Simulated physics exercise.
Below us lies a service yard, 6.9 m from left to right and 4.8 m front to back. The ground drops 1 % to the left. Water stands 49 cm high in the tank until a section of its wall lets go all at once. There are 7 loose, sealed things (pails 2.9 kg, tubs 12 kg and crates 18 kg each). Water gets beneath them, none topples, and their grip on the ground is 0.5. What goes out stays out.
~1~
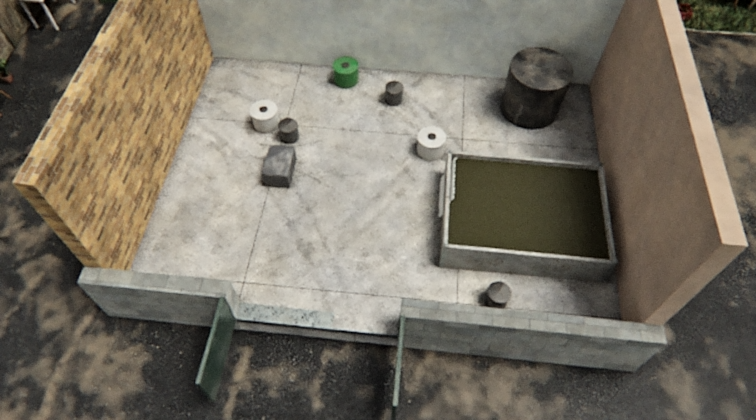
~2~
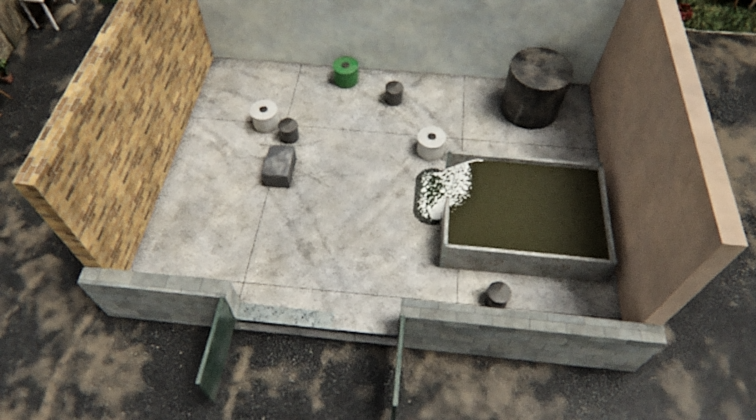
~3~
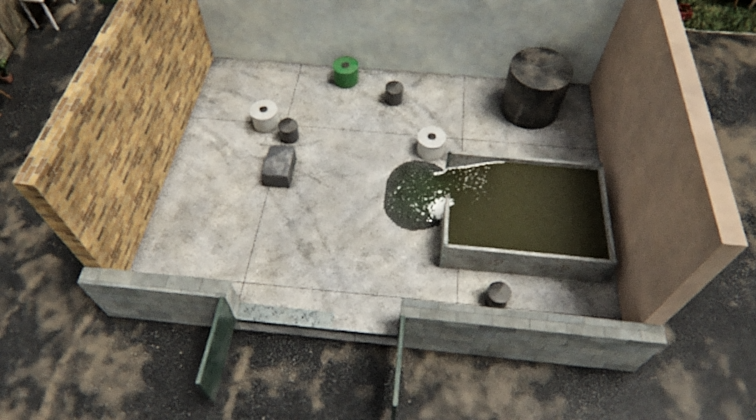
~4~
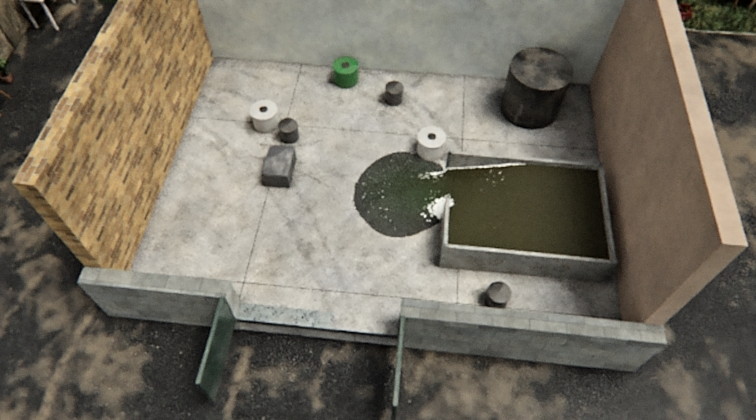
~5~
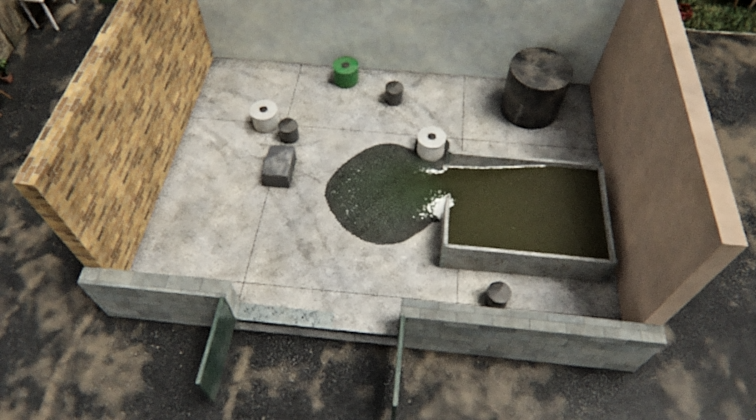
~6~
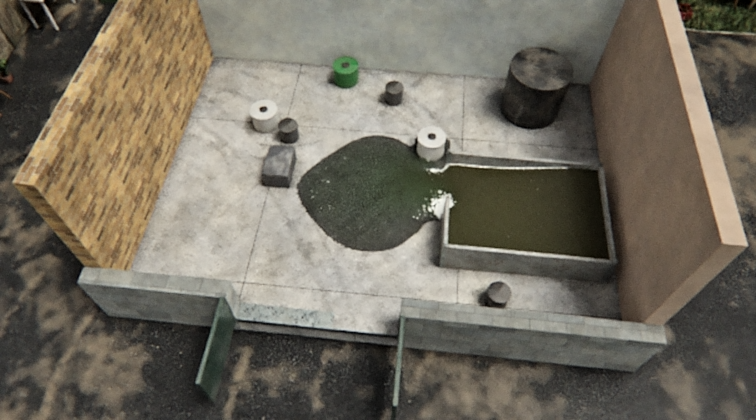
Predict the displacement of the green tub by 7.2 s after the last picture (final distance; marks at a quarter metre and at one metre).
The green tub moves a short way.
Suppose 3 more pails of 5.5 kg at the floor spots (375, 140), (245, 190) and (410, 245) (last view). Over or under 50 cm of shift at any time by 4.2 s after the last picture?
In that order: Past it, past it, short of it.
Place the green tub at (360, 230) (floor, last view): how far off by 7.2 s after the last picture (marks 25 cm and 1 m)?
It is nudged along.
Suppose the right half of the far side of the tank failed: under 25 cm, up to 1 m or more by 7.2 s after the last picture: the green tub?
In that case the green tub travels far.
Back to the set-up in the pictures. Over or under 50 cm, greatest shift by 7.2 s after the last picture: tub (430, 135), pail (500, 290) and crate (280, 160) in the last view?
In turn: Less, short of it, over.
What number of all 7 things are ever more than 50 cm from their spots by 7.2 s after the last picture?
I count 4.
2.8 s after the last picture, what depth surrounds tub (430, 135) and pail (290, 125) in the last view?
About 2 and 8 cm.
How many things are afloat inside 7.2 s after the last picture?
2 of them.
Then, 0.9 s after the last picture the green tub is near (346, 65), 0.0 m from its start, aground; 0 of 7 are out; 1 afloat.
Then, 2.8 s after the last picture the green tub is near (346, 65), 0.0 m from its start, aground; 0 of 7 are out; 3 afloat.
Then, 4.8 s after the last picture the green tub is near (353, 69), 0.2 m from its start, aground; 0 of 7 are out; 3 afloat.
Then, 7.2 s after the last picture the green tub is near (378, 72), 0.6 m from its start, aground; 0 of 7 are out; 2 afloat.
